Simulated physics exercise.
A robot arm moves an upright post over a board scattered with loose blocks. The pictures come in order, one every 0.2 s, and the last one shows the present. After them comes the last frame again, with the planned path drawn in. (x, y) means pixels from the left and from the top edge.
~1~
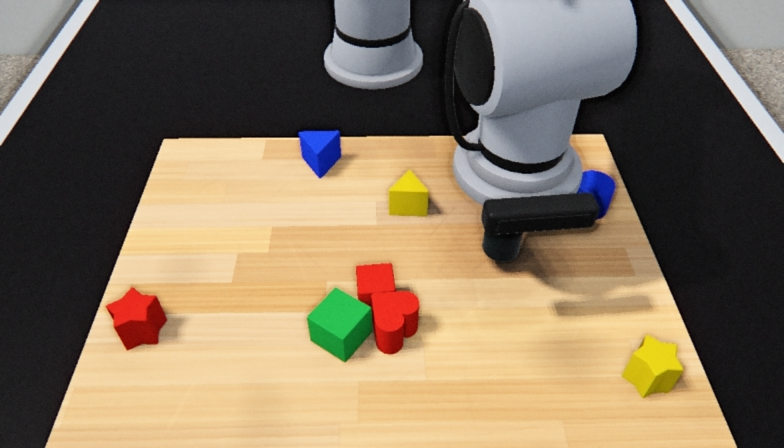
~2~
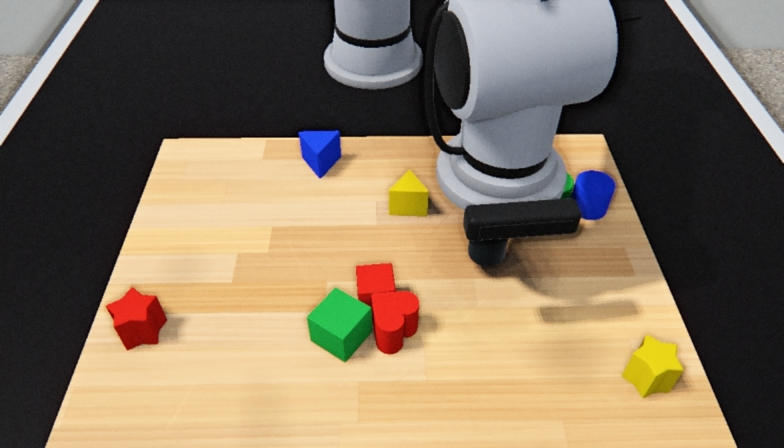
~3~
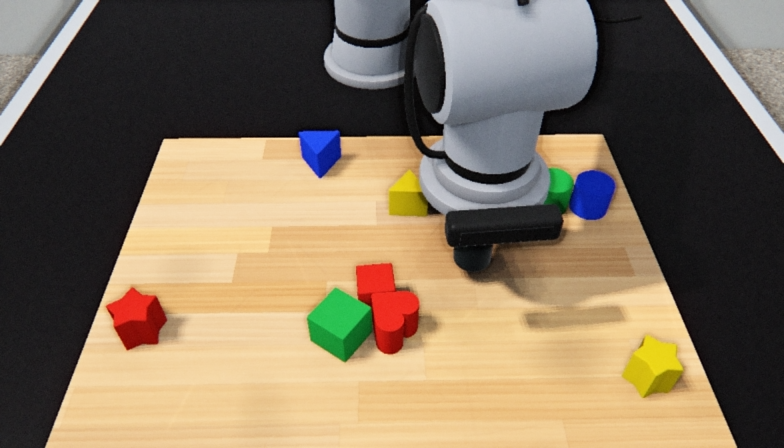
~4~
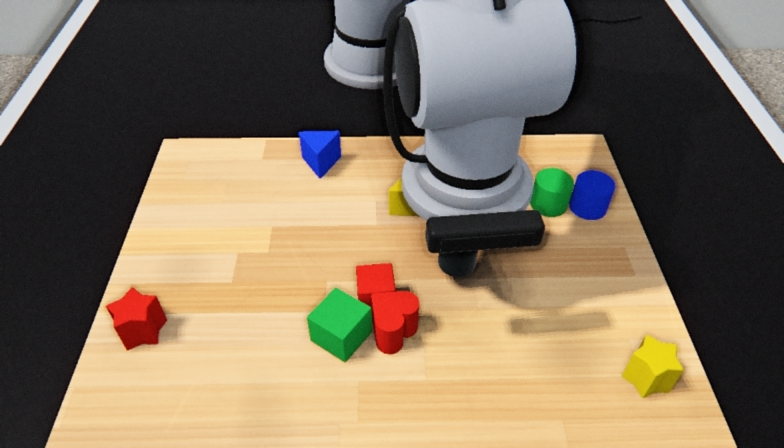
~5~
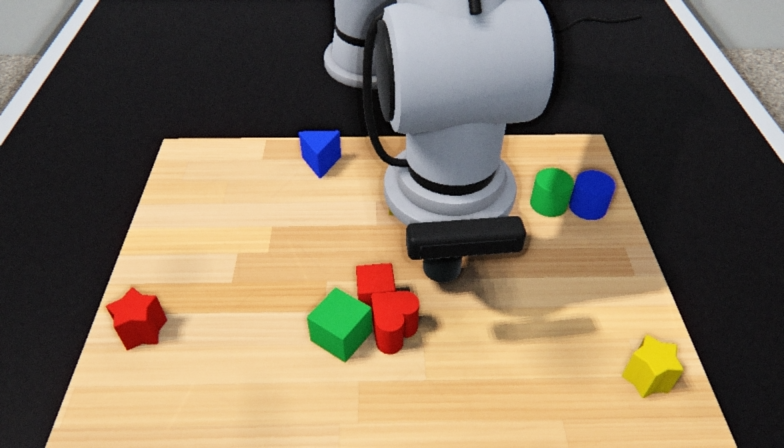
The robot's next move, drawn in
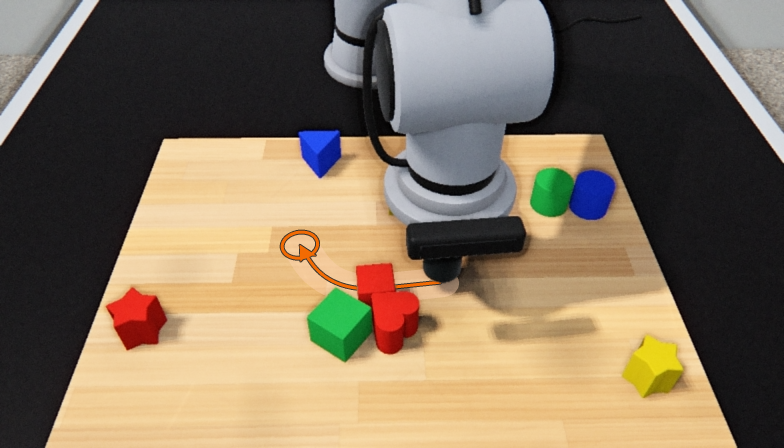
In this clip, a robot arm holding a dark post glides slowly left and slightly toward the viewer above a wooden board, uncovering green and blue blocks at right and covering a yellow one, while the scattered blocks stay still.
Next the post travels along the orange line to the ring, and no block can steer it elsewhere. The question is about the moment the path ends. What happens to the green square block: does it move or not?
The result: It moves.
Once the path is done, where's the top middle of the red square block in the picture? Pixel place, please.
It ends at (328, 289).
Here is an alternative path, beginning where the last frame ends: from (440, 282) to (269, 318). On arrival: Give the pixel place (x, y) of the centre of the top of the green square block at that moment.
My prediction: (289, 358).
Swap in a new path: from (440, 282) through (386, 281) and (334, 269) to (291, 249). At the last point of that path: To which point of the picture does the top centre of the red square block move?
My prediction: (345, 279).
The drawn path runs from (440, 282) by way of (383, 288) and (329, 279) to (300, 245).
The first path, step by step. One third of the way, post at (383, 276); green square block at (335, 318); red square block at (354, 284), turned 45° anticlockwise.
Two thirds of the way, post at (327, 266); green square block at (324, 326), turned 15° anticlockwise; red square block at (328, 289), turned 65° anticlockwise.
At the end, post at (298, 232); green square block at (324, 326), turned 15° anticlockwise; red square block at (328, 289), turned 65° anticlockwise; red heart not moved.
